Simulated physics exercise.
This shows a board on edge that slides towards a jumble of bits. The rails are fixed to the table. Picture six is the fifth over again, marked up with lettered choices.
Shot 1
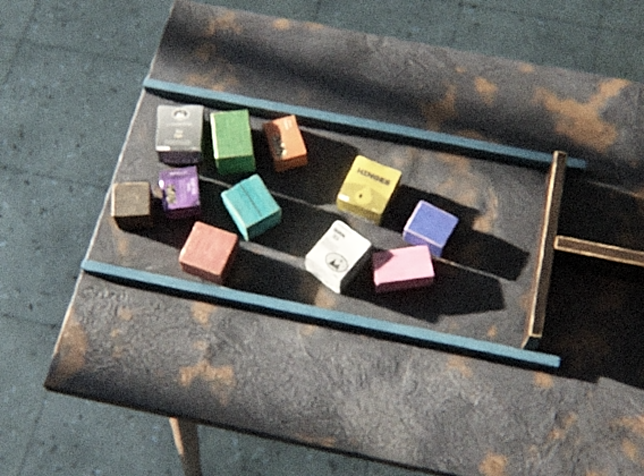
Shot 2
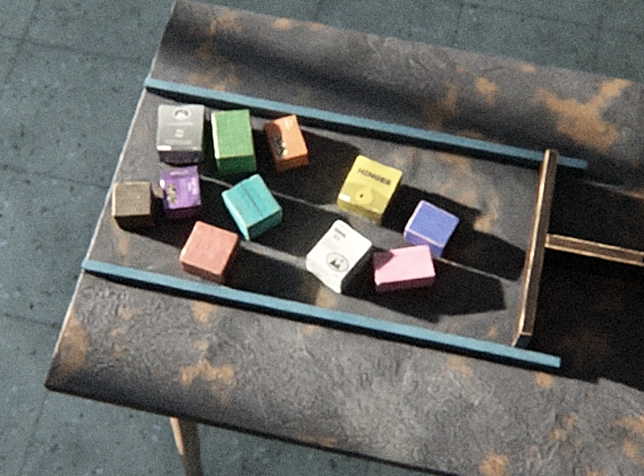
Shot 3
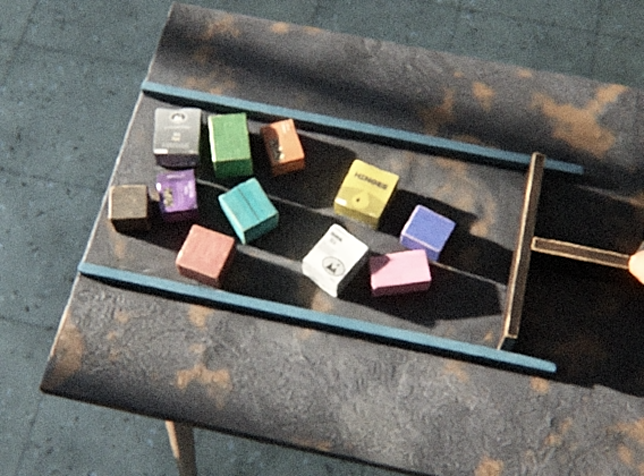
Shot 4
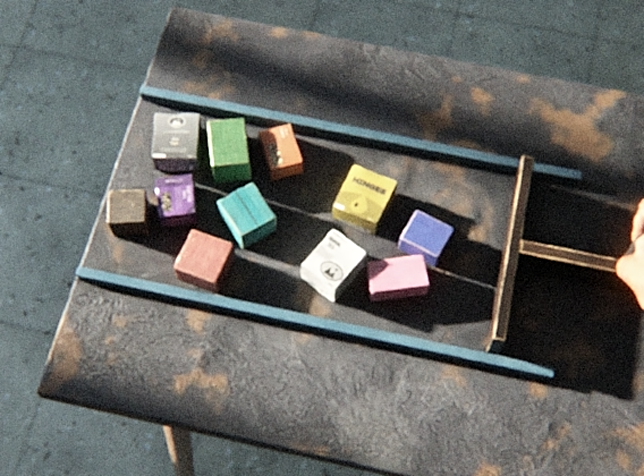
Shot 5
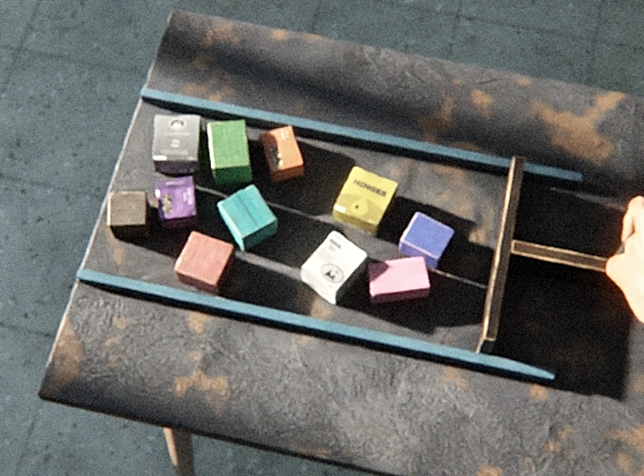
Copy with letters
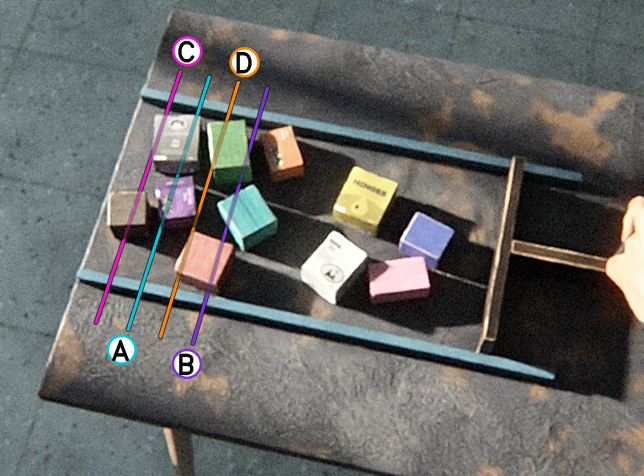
In the video, a hand at the right slides an upright wooden board by its handle leftward between two blue rails on a worn table, toward scattered colorful blocks and boxes, which stay in place as the gap narrows.
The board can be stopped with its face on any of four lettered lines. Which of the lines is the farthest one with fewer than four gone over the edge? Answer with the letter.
The farthest such stop is B.
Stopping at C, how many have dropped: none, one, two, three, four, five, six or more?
In all, six or more.
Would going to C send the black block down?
Yes.
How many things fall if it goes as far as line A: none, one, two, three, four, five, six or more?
Six or more.
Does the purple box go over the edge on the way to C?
By then, yes.
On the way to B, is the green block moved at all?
By then, yes.
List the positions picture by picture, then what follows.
In the first frame, orange box (285, 144); red block (210, 254); turquoise box (252, 207).
In the second frame, board (540, 239); purple box (182, 193).
In the third frame, board (527, 242); pink block (399, 274).
In the fourth frame, board (514, 244); blue block (426, 239).
In the fifth frame, board (505, 245); white packet (334, 268); black block (130, 215); orange box (282, 154).
On the marked copy, A at (171, 196); B at (232, 208); C at (141, 190); D at (202, 202).
With B. Early on, board (407, 225); white packet (313, 258); pink block (362, 266).
Further on, board (309, 205); black block (105, 212); purple box (146, 196).
At the end, board (235, 190); black block over the edge; grey packet over the edge; three fallen.
As for the rest, A drops eight; C drops eight; D drops six.
